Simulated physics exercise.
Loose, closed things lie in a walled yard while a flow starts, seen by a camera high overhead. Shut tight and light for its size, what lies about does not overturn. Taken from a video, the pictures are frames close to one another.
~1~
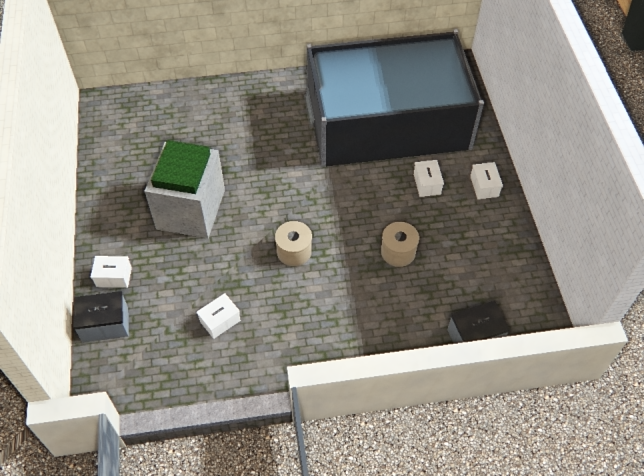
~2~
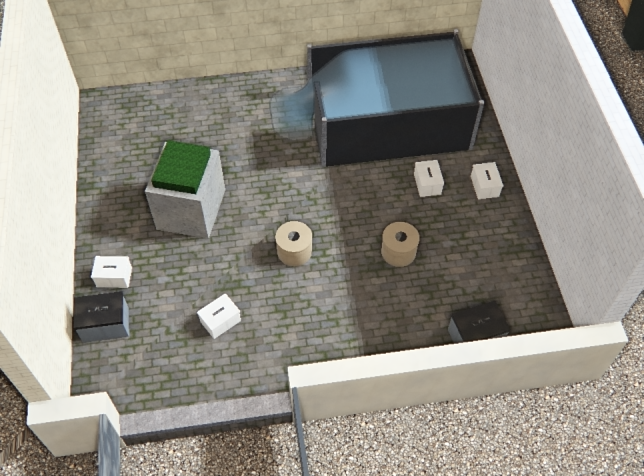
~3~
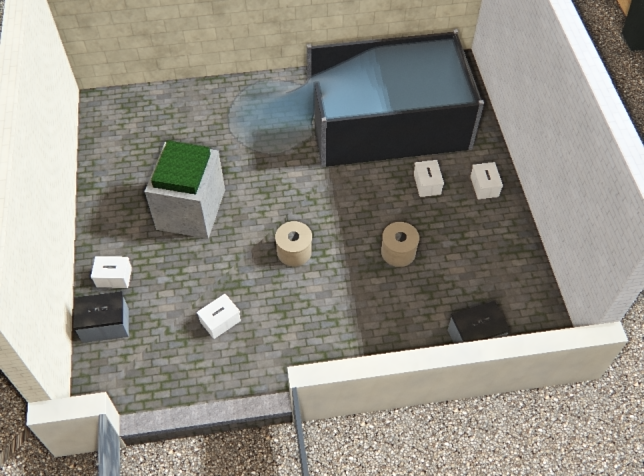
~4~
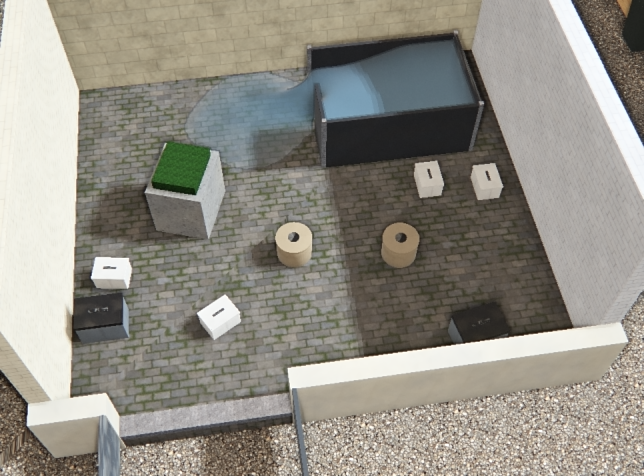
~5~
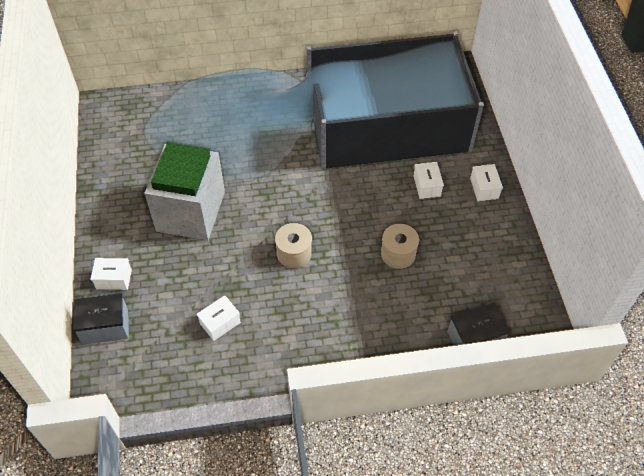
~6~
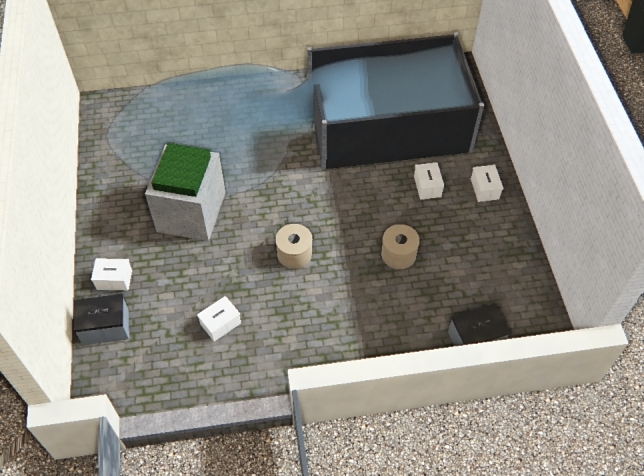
In a walled yard with scattered boxes and two round tan blocks, water poured from the left end of a dark tank and spread leftward across the paving behind a grass-topped block, while the objects stayed put.
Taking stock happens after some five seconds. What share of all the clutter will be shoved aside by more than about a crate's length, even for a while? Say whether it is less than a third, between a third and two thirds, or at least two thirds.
Middle band.
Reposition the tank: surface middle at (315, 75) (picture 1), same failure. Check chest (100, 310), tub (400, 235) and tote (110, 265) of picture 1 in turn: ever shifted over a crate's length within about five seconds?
Object by object: Over the mark, below the mark, over the mark.
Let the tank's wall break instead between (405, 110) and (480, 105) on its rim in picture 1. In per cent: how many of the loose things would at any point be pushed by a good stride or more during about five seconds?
That works out to some 100 %.
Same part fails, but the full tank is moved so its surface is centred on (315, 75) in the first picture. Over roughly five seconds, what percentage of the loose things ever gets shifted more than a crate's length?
Around 40 %.
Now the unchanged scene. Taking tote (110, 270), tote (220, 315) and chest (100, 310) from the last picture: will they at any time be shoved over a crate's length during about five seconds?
Working through them in turn, I get shoved clear, shoved clear, then shoved clear.
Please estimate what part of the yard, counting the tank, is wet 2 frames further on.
Something close to 30 per cent.
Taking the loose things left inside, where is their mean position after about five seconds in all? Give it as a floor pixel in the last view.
At about (411, 259).
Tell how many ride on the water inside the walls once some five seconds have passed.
That comes out at 1.
A moment on, 0 of 8 are well off their spots; 0 afloat.
Next, 0 of 8 are well off their spots; 0 afloat.
Later, 3 of 8 are well off their spots; 1 afloat.
In the end, 3 of 8 are well off their spots, and 3 have been at some point; 1 afloat.
